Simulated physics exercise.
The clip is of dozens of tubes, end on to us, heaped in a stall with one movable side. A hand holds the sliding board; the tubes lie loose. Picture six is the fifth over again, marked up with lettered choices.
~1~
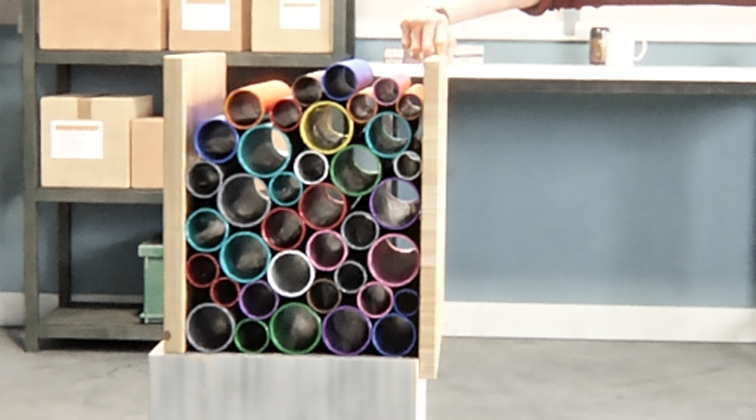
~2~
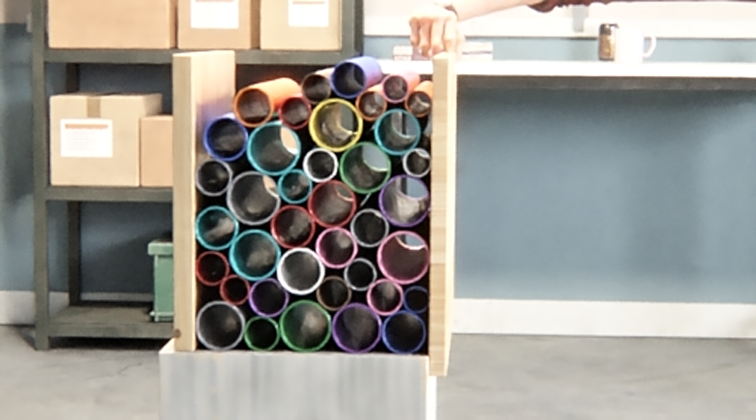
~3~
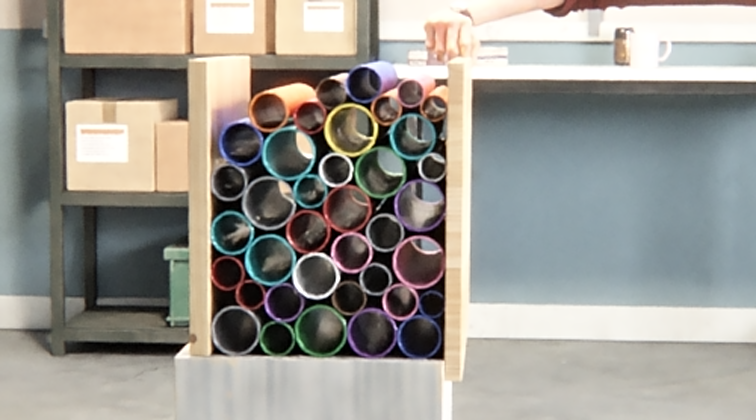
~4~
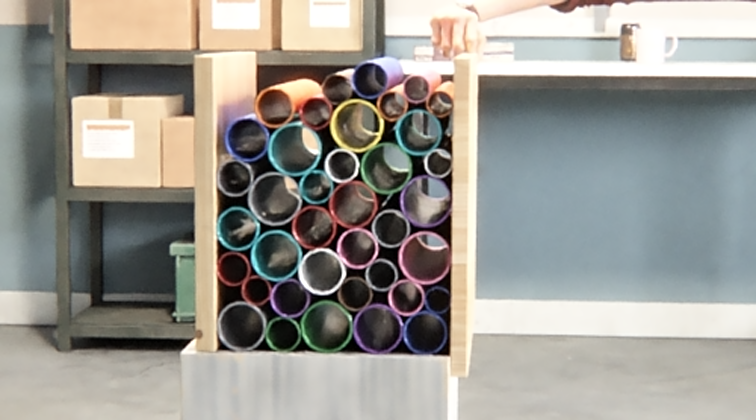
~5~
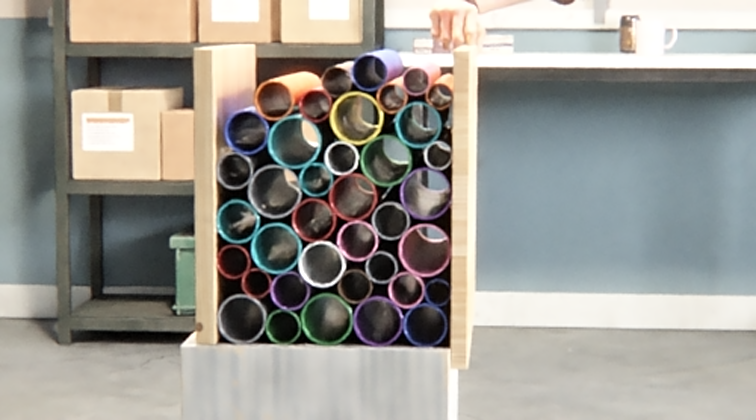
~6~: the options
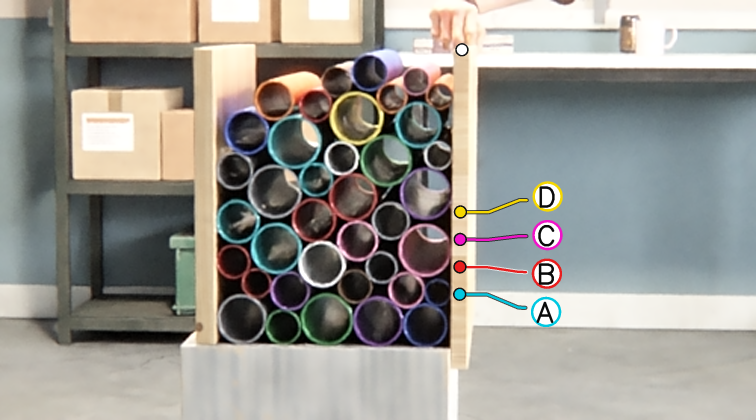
A hand at the upper right rests on the edge of a wooden side board, in a room seen front-on with metal shelving, cardboard boxes and a pale counter holding a mug. Between two upright boards on a grey-white base lie dozens of loose tubes, orange and blue on top, teal, red, white, green and purple below. The tubes barely change places while the view drifts, shifting the whole scene slightly right.
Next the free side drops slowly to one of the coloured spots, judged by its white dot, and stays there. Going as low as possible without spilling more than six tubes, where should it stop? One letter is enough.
The answer is mark D.
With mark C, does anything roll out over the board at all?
Yes, at C.
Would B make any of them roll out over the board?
At B: Yes.
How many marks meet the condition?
One of them.
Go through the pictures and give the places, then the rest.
In the first frame, side board (435, 204); a grey tube (210, 328); a blue tube (407, 302).
In the second frame, a blue tube (417, 299); a white tube (301, 271).
In the third frame, a red tube (308, 232); a grey tube (269, 203).
In the fourth frame, a white tube (342, 166); a blue tube (247, 139).
In the fifth frame, a pink tube (416, 81); side board (465, 193); a grey tube (241, 319).
On the marked copy, A at (460, 294); B at (460, 267); C at (460, 239); D at (461, 212); the white dot at (462, 50).
With D. Early on, top of the board (453, 121).
Further on, top of the board (452, 201).
At the end, top of the board (452, 211), six out over the board.
As for the rest, A more than six out over the board; B more than six out over the board; C more than six out over the board.
